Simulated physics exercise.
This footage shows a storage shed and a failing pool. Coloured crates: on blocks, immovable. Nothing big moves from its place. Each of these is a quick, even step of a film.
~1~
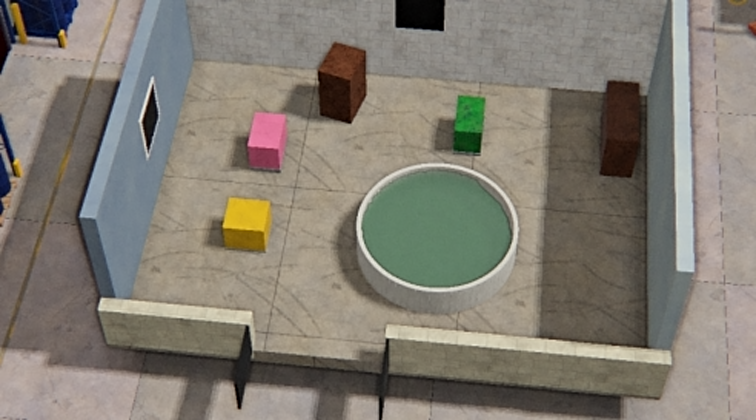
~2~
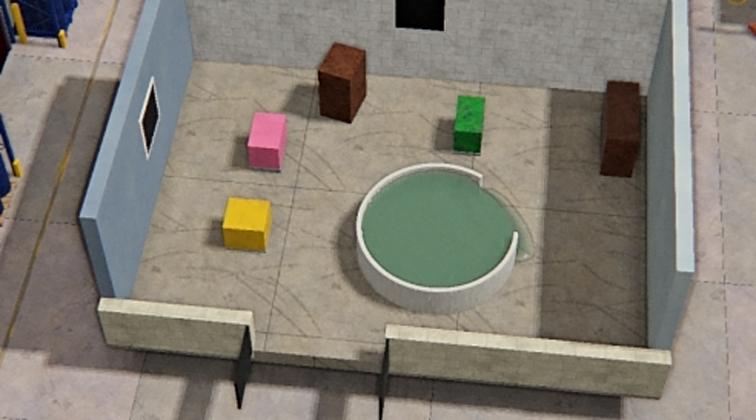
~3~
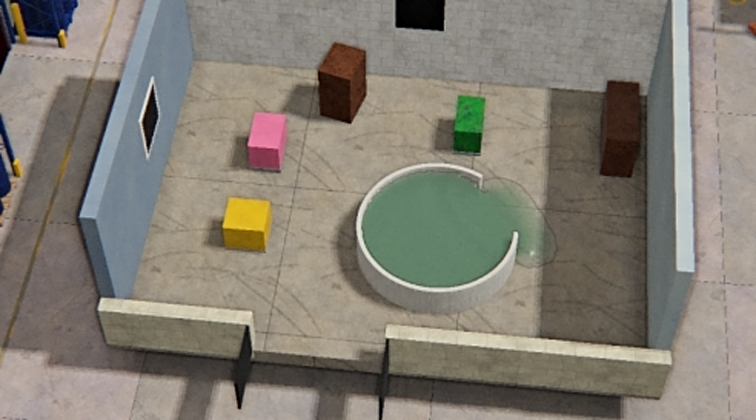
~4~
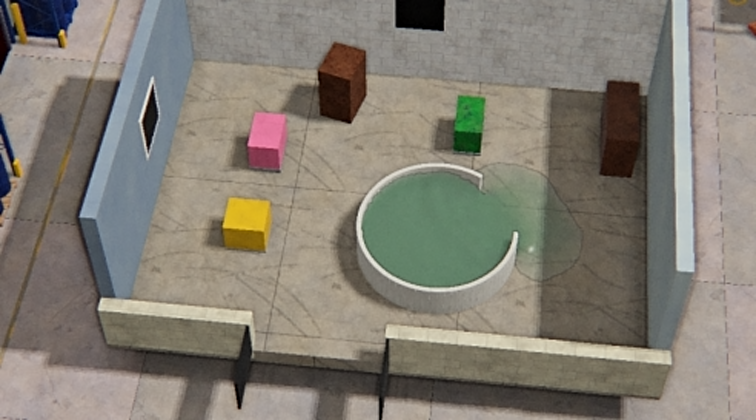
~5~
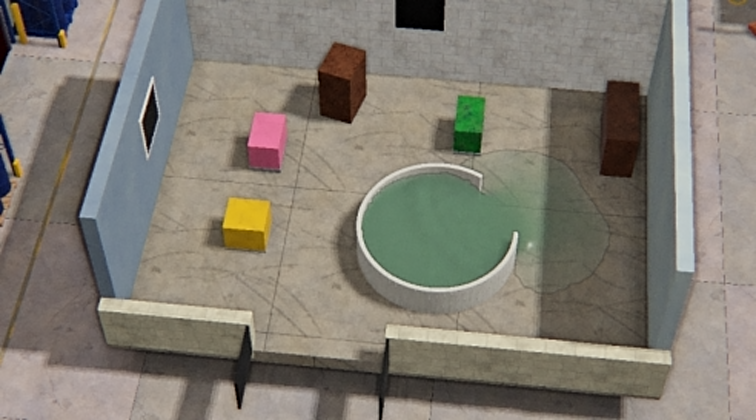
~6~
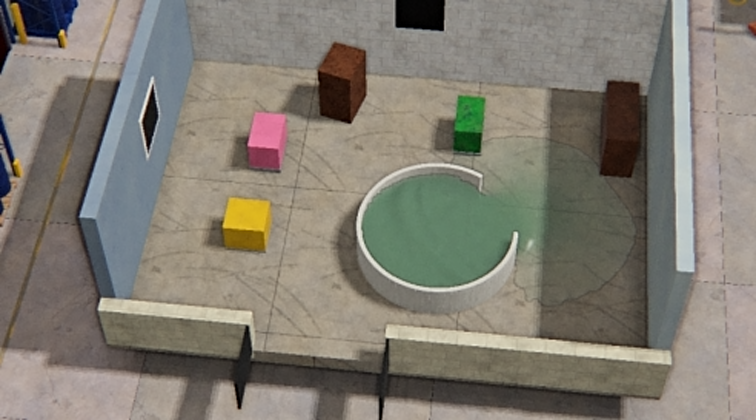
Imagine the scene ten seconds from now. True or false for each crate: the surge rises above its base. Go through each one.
Pink crate: False; green crate: True; yellow crate: True.
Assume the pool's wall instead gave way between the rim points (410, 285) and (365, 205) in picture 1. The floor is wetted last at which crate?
Answer: The green-painted one.
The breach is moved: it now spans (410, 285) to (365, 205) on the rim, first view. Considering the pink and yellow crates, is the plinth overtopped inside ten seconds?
As it turns out, the pink crate gets overtopped, and the yellow crate gets overtopped.
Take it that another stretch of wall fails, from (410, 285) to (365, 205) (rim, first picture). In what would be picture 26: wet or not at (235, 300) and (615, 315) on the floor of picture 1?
Point one: Reached by the flood; point two: Still bare.
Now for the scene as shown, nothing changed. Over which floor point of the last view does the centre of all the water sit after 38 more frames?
Roughly at (501, 210).
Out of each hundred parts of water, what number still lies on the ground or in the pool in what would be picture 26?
Estimate: Near 100 %.
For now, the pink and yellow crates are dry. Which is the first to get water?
It is the crate marked pink.
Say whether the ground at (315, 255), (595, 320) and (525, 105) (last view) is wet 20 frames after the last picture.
Going through them in order, I'd say clear, drenched and drenched.
A moment on, water covers 20 % of the floor; the pink crate not reached, the green crate water round its plinth, the yellow crate not reached.
Next, water covers 25 % of the floor; the pink crate not reached, the green crate water round its plinth, the yellow crate not reached.
Then, water covers 35 % of the floor; the pink crate not reached, the green crate water round its plinth, the yellow crate not reached.
Later, water covers 60 % of the floor; the pink crate water round its plinth, the green crate water round its plinth, the yellow crate not reached.
In the end, water covers 95 % of the floor; the pink crate stayed above the water, the green crate was topped, the yellow crate was topped.
